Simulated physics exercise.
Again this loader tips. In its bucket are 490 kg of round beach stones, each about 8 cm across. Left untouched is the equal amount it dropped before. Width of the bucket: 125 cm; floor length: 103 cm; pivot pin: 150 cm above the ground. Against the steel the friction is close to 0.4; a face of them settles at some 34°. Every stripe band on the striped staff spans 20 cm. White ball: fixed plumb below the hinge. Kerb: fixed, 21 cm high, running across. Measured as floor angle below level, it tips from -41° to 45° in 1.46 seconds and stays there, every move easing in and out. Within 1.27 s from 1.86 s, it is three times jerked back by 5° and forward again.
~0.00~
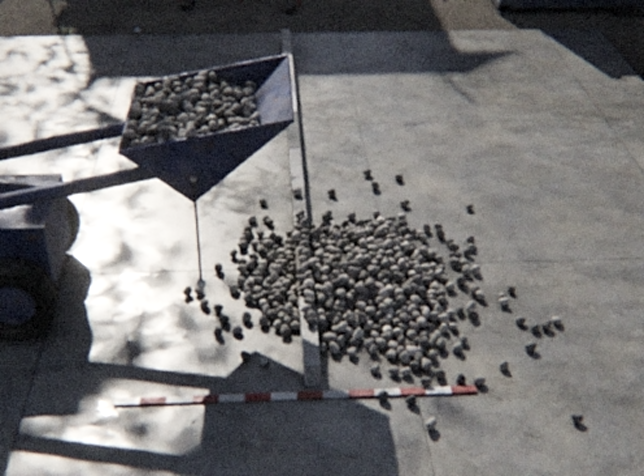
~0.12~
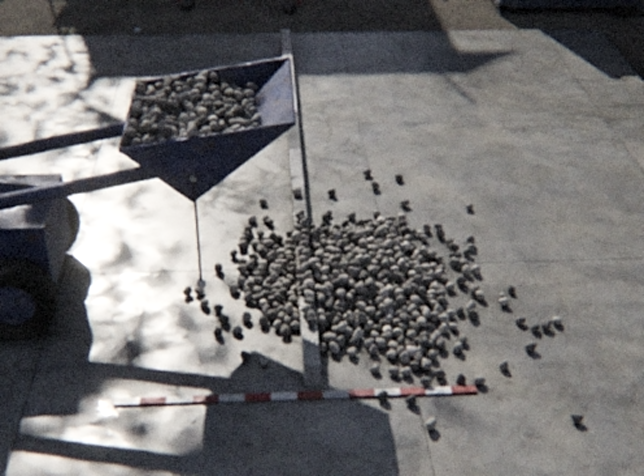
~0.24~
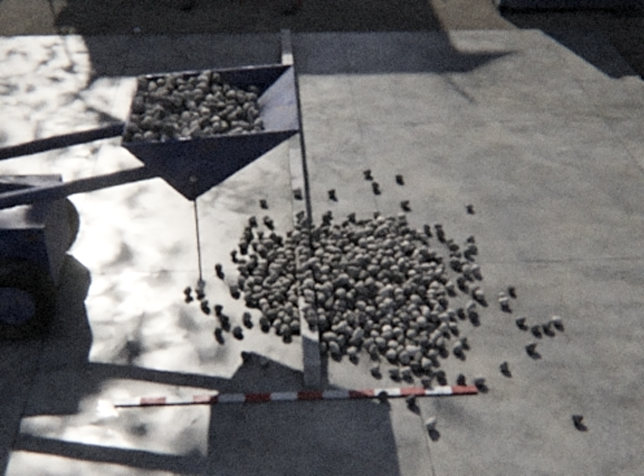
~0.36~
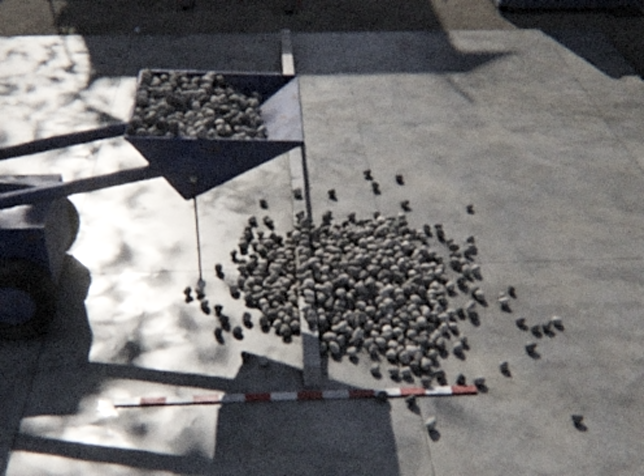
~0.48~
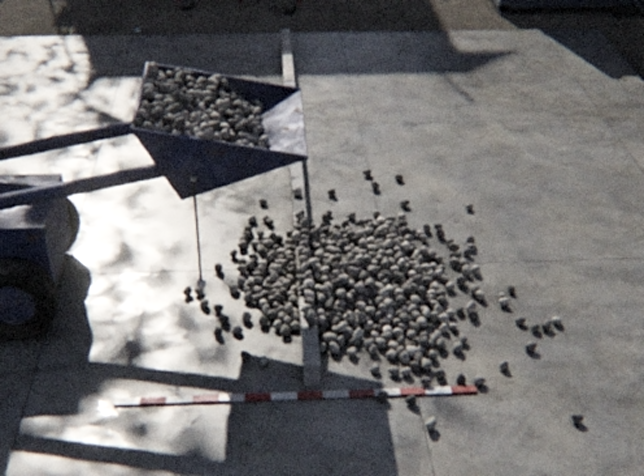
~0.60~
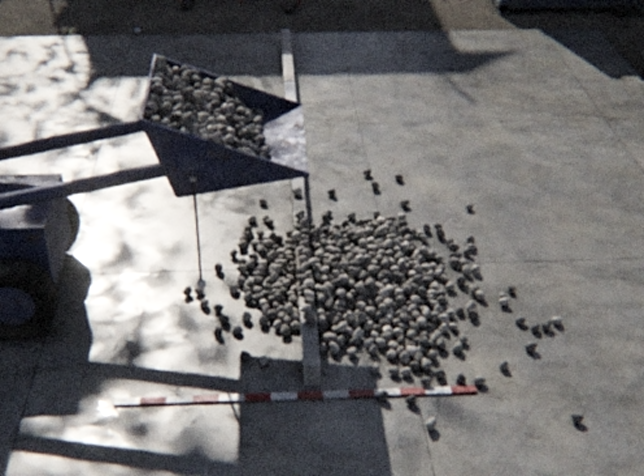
Paved yard, a loader's bucket of round stones tilting its lip downward at left, beside a still, scattered pile of stones.
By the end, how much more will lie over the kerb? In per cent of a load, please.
About 65 per cent.
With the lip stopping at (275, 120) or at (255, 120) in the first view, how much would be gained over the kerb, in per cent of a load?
Close to 40 per cent, followed by close to 20 per cent.
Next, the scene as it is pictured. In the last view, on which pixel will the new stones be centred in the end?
The centre sits about (332, 271).
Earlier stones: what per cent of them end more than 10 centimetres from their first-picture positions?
Roughly 20 percent.
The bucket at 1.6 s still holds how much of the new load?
It holds some 30 per cent.
After 1.1 s the floor is at 32°; in per cent of one load, 100 in the bucket, 20 on this side of the kerb, 80 over the kerb; the foremost stones are at (529, 315).
After 1.6 s the floor is at 45°; in per cent of one load, 32 in the bucket, 68 on this side of the kerb, 100 over the kerb; the foremost stones are at (529, 315).
After 3.6 s the floor is at 45°; in per cent of one load, 0 in the bucket, 55 on this side of the kerb, 145 over the kerb; the foremost stones are at (544, 302).
After 6.3 s the floor is at 45°; in per cent of one load, 0 in the bucket, 55 on this side of the kerb, 145 over the kerb; the foremost stones are at (544, 302). Net gain over the kerb, 65.
